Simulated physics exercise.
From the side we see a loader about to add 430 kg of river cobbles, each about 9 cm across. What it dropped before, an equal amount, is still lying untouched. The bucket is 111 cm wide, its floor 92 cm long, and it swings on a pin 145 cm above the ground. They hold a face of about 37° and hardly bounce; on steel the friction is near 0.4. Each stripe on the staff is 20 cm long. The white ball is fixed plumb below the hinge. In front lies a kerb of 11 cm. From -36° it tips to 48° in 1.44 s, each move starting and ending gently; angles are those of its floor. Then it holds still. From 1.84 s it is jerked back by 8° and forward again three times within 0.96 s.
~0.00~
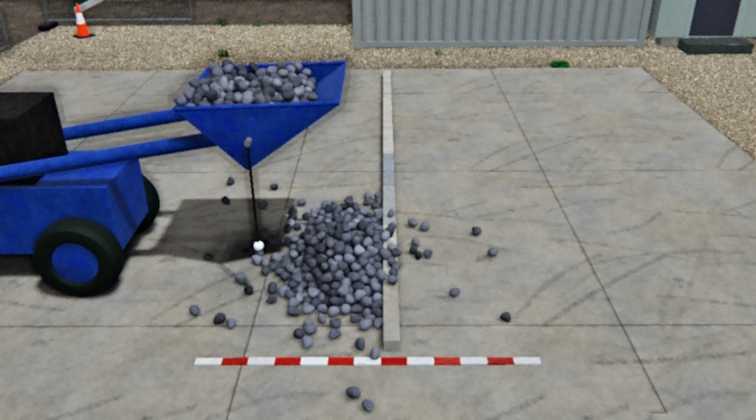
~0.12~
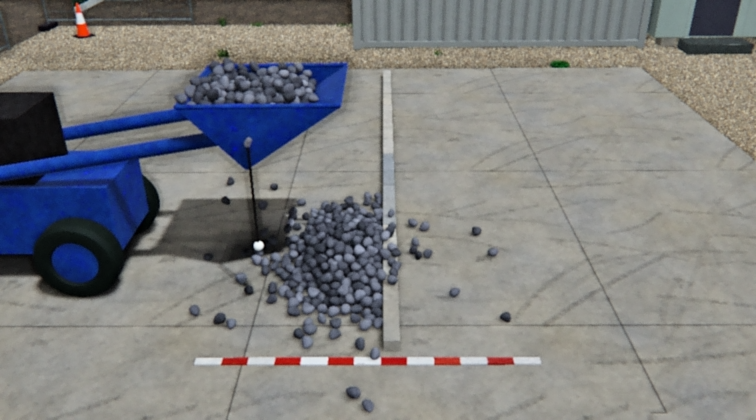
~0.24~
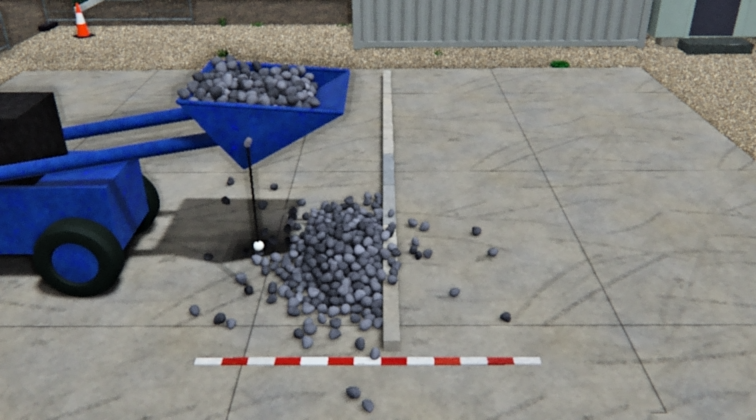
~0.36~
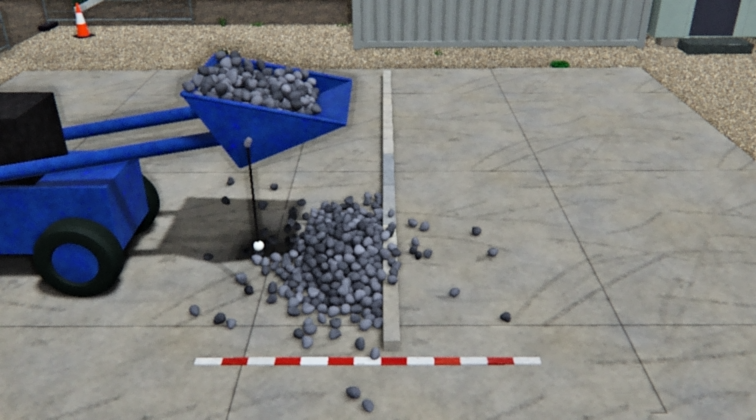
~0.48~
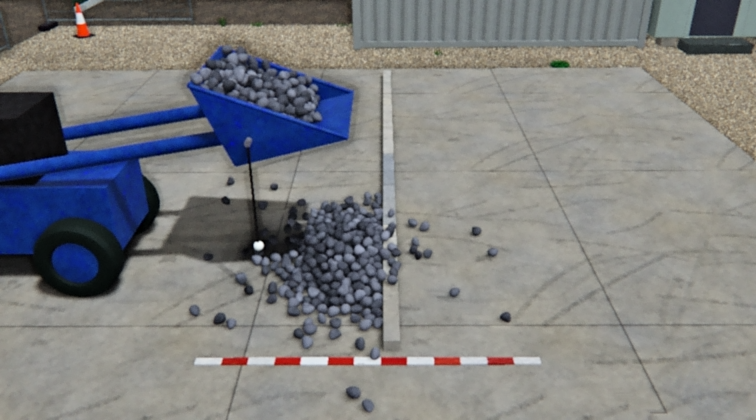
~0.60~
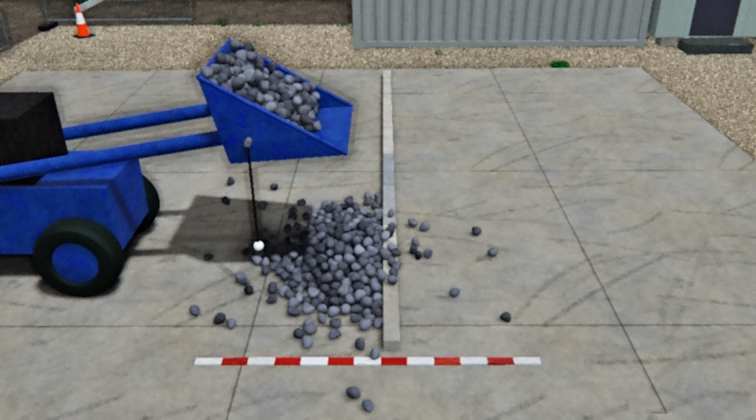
A blue loader, seen from the side and slightly above, stands at the left of a concrete yard, its raised bucket full of grey cobbles, with gravel, an orange cone and a grey corrugated wall behind. Below the bucket, a heap of similar stones rests mostly left of a pale kerb, near a red-and-white staff. The bucket steadily tilts forward, its load shifting slightly, while the loader, heap and view stay still.
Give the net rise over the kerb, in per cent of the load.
About 33 per cent.
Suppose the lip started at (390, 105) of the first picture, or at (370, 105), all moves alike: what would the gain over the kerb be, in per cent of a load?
First some 80, then 60 per cent.
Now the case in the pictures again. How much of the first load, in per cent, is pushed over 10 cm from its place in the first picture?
About 15 per cent.
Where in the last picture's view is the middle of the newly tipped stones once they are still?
Near (369, 247).
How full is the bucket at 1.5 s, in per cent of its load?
Roughly 20 per cent is still inside.
After 1.1 s the floor is at 35°; in per cent of one load, 94 in the bucket, 103 on this side of the kerb, 3 over the kerb; the foremost stones are at (451, 257).
After 1.5 s the floor is at 48°; in per cent of one load, 21 in the bucket, 174 on this side of the kerb, 5 over the kerb; the foremost stones are at (454, 259).
After 3.2 s the floor is at 48°; in per cent of one load, 0 in the bucket, 164 on this side of the kerb, 36 over the kerb; the foremost stones are at (530, 244).
After 6.0 s the floor is at 48°; in per cent of one load, 0 in the bucket, 164 on this side of the kerb, 36 over the kerb; the foremost stones are at (530, 244). Net gain over the kerb, 33.
